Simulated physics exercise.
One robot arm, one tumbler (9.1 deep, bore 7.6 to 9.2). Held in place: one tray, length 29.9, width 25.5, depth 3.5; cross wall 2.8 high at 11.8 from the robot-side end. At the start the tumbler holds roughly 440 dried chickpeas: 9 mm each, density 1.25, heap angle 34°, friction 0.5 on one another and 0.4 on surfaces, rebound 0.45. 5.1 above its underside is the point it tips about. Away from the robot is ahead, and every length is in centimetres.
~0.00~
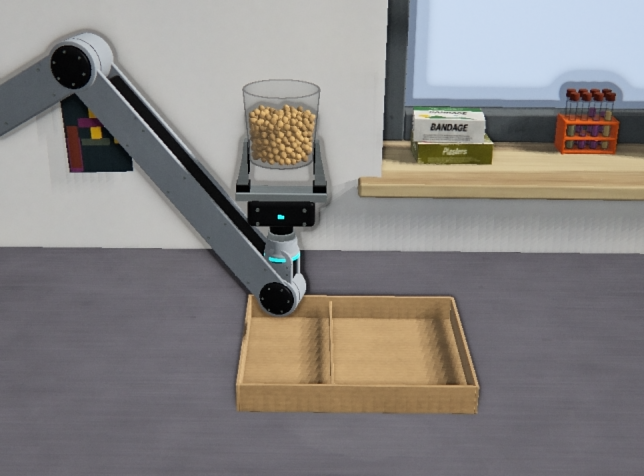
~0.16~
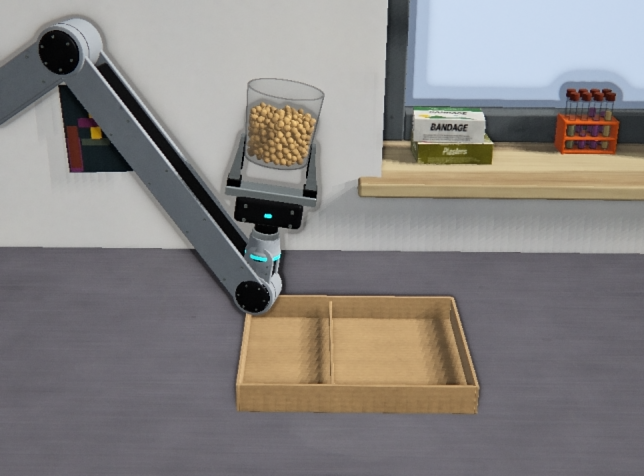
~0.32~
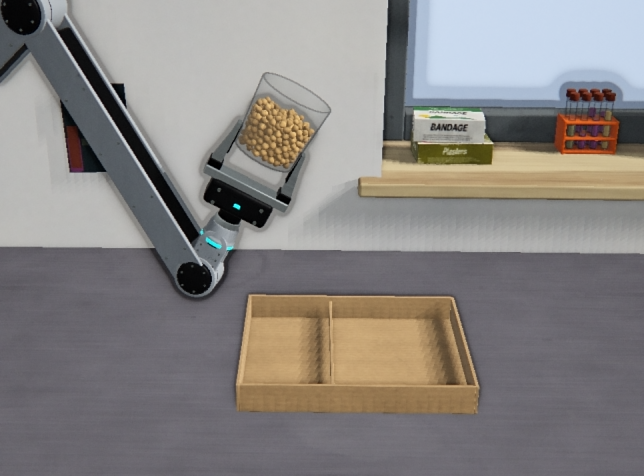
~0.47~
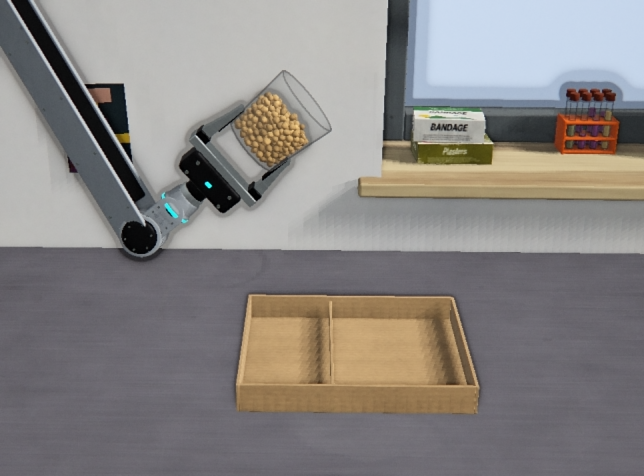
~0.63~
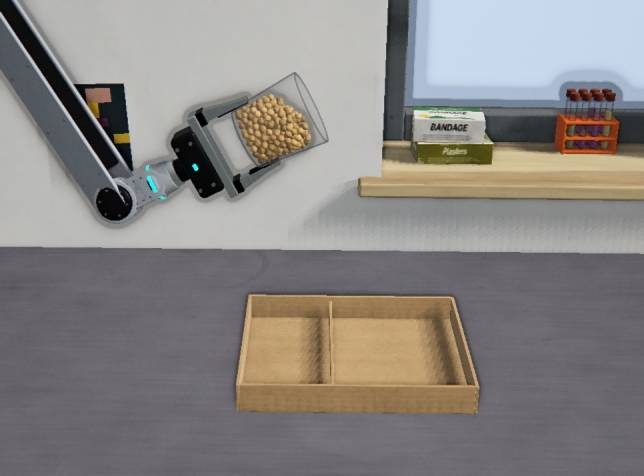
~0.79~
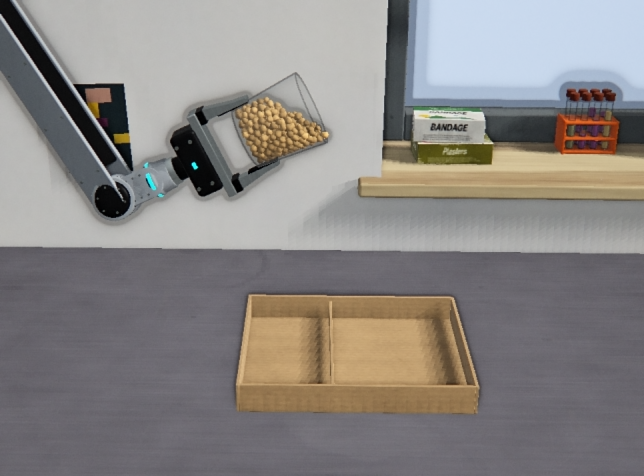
Robot arm tilting a clear tumbler of chickpeas steeply to the right above a divided tray, the chickpeas shifting toward its rim.
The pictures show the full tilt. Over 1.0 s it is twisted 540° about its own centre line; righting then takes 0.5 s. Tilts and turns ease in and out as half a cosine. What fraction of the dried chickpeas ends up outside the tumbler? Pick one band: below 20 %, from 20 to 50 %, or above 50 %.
The share falls below 20 %.
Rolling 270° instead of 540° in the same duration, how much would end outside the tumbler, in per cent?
In that case you'd get close to 5 per cent.
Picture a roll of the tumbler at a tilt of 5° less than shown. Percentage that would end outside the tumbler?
Estimate: Around 0 %.
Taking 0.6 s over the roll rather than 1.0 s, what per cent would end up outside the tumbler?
Expected share: Some 0 %.
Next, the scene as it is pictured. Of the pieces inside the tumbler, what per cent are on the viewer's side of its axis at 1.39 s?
40 per cent.
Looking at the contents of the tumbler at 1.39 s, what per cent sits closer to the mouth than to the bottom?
My estimate is some 35 per cent.
After 1.39 s, tipped 64°, highest piece 38 above the table; 438 in the tumbler, 2 in the far-side part, 4 in flight or on a rim.
After 1.99 s, tipped 42°, highest piece 37 above the table; 425 in the tumbler, 17 in the far-side part, 2 in flight or on a rim.
After 2.49 s, upright, highest piece 38 above the table; 425 in the tumbler, 19 in the far-side part.
After 3.19 s, upright, highest piece 38 above the table; 425 in the tumbler, 19 in the far-side part.
In the end, 425 in the tumbler, 19 in the far-side part. That is 4 % outside the tumbler.
